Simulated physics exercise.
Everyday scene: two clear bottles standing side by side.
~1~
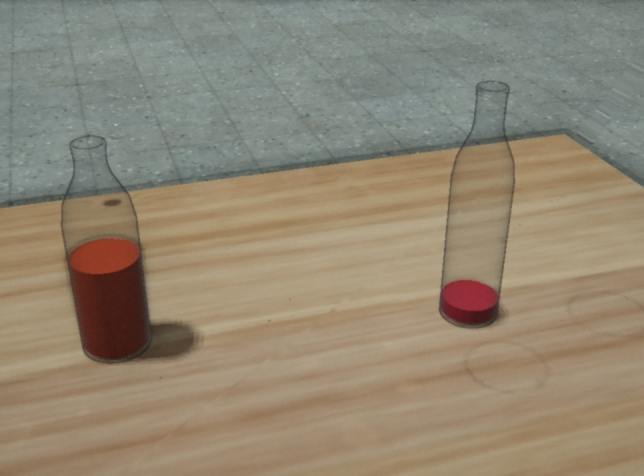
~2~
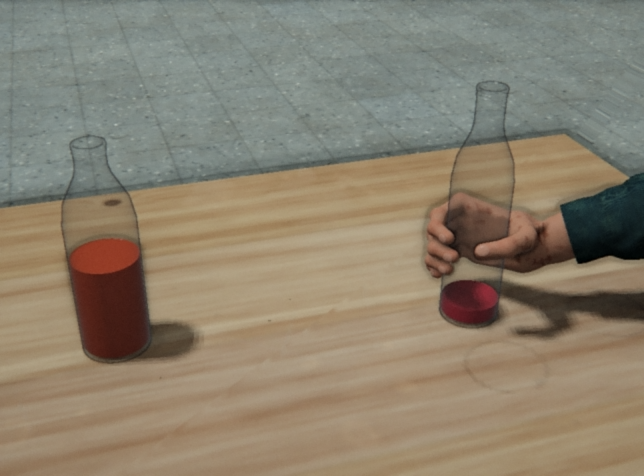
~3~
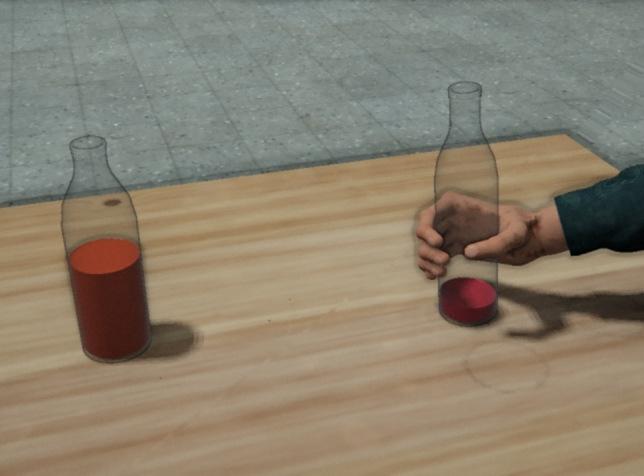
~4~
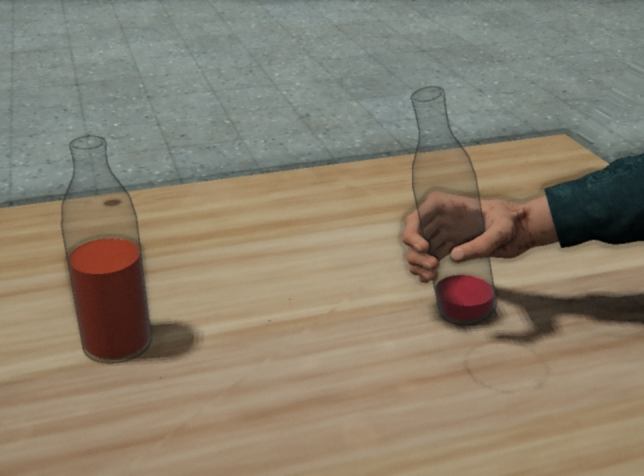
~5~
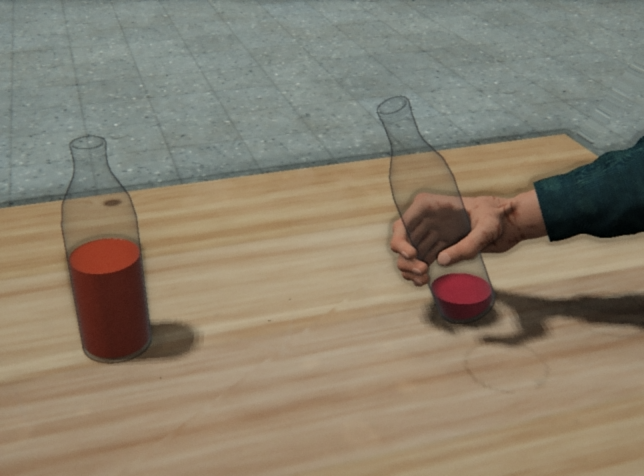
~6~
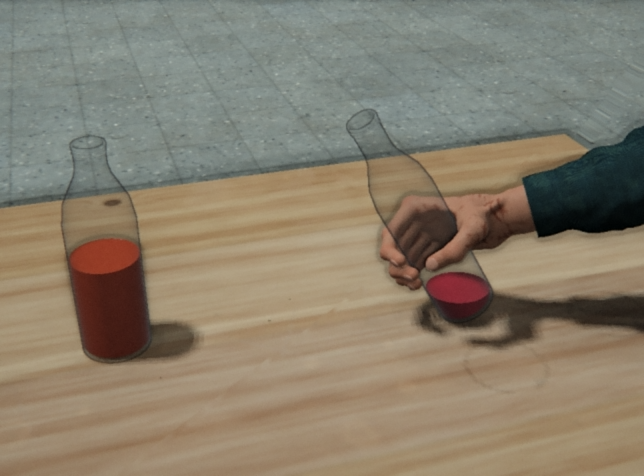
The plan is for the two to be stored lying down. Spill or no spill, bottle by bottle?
Left bottle: Spill, right bottle: No spill.
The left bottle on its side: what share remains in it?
50 percent or so.
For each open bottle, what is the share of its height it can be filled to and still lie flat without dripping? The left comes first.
The first can go to 22 per cent and the second to 20 per cent.
Next, the right bottle is nearly down; right bottle, dry at the neck.
After that, the right bottle lies flat; right bottle, dry at the neck.
Finally, both lie flat; right bottle, dry at the neck; left bottle, some has come out.
